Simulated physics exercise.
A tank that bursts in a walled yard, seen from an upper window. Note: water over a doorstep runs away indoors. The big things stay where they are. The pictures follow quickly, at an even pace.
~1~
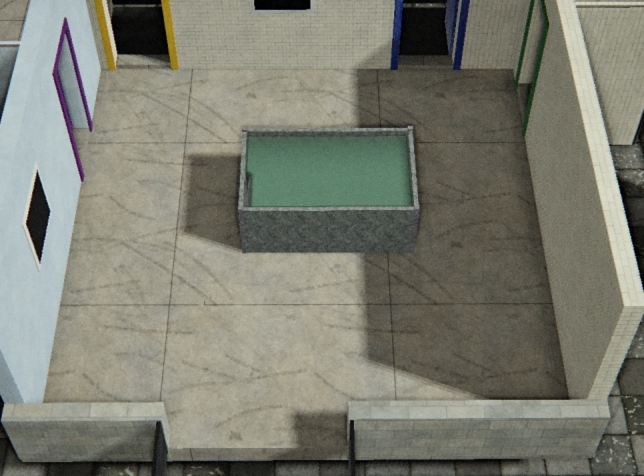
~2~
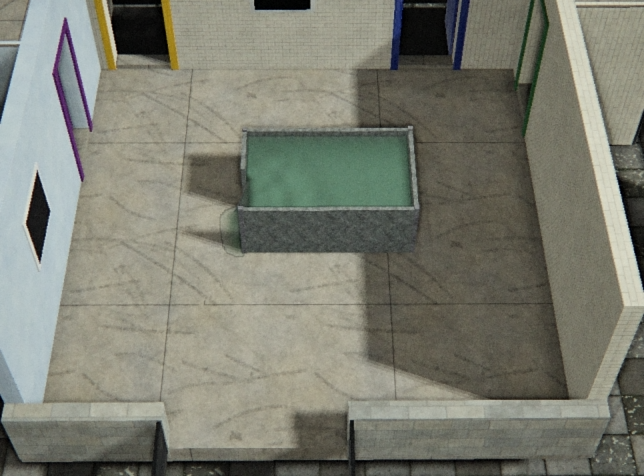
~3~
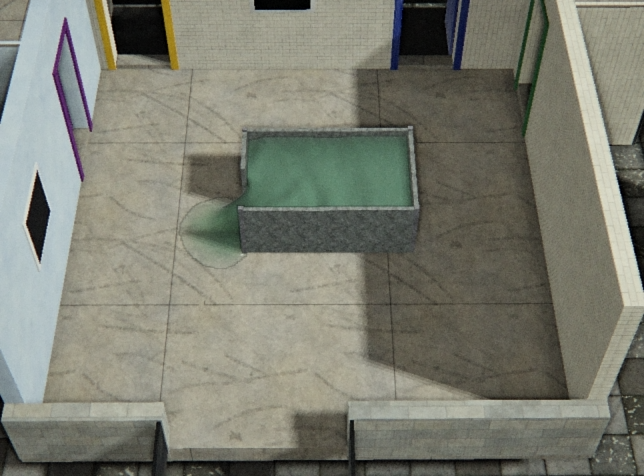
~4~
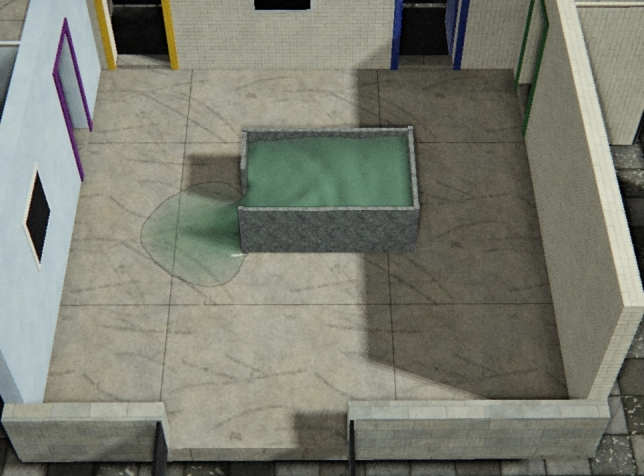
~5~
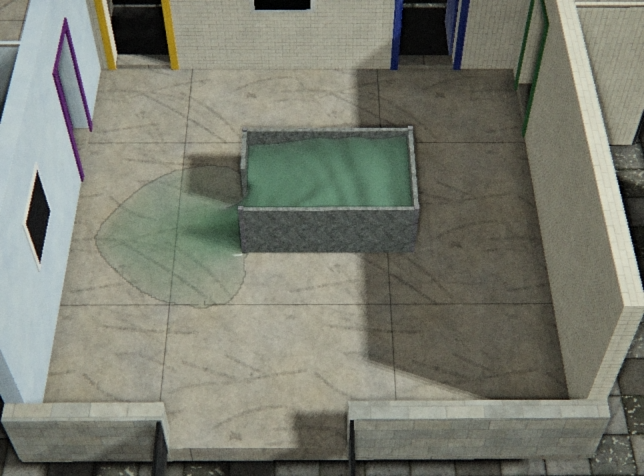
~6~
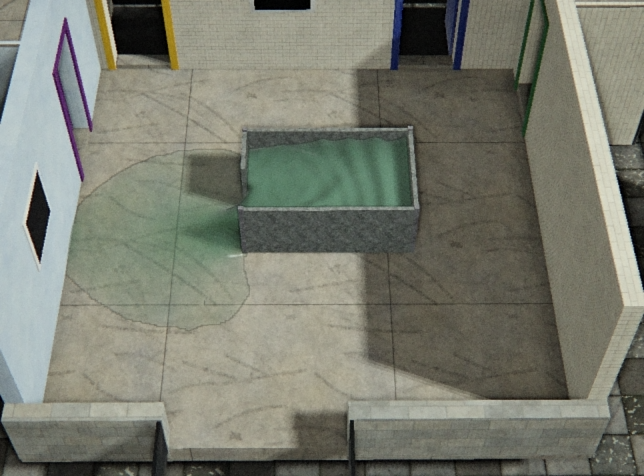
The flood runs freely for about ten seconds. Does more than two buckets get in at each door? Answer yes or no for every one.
Blue door: No, green door: No, yellow door: Yes, purple door: Yes.
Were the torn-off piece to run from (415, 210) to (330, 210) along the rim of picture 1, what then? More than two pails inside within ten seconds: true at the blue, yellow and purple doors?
Taking them in turn, blue door breaks the limit, then yellow door remains within the limit, then purple door remains within the limit.
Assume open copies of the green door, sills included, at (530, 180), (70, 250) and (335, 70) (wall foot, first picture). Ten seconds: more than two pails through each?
The first new doorway comes up short, the second tops it, the third comes up short.
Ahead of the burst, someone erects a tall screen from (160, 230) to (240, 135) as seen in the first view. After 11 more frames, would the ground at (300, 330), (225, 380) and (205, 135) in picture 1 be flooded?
Taking the points in order, they are high and dry, high and dry and high and dry.
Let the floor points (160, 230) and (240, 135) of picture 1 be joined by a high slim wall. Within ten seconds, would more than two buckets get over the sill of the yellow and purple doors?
What follows is that yellow remains within bounds while purple remains within bounds.
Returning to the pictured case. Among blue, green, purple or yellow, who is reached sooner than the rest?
First comes the one in purple.
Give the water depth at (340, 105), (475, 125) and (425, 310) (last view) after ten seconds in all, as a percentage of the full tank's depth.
I'd put them at close to 4 per cent, then 10 per cent, then 4 per cent.
A moment on, water covers 25 % of the floor; the blue door not reached, the green door not reached, the yellow door not reached, the purple door under two buckets in.
Next, water covers 25 % of the floor; the blue door not reached, the green door not reached, the yellow door wet at the sill, nothing in, the purple door over two buckets in.
Then, water covers 40 % of the floor; the blue door not reached, the green door not reached, the yellow door over two buckets in, the purple door over two buckets in.
Later, water covers 85 % of the floor; the blue door wet at the sill, nothing in, the green door not reached, the yellow door far over two buckets in, the purple door over two buckets in.
In the end, water covers 100 % of the floor; the blue door wet at the sill, nothing in, the green door wet at the sill, nothing in, the yellow door far over two buckets in, the purple door over two buckets in.
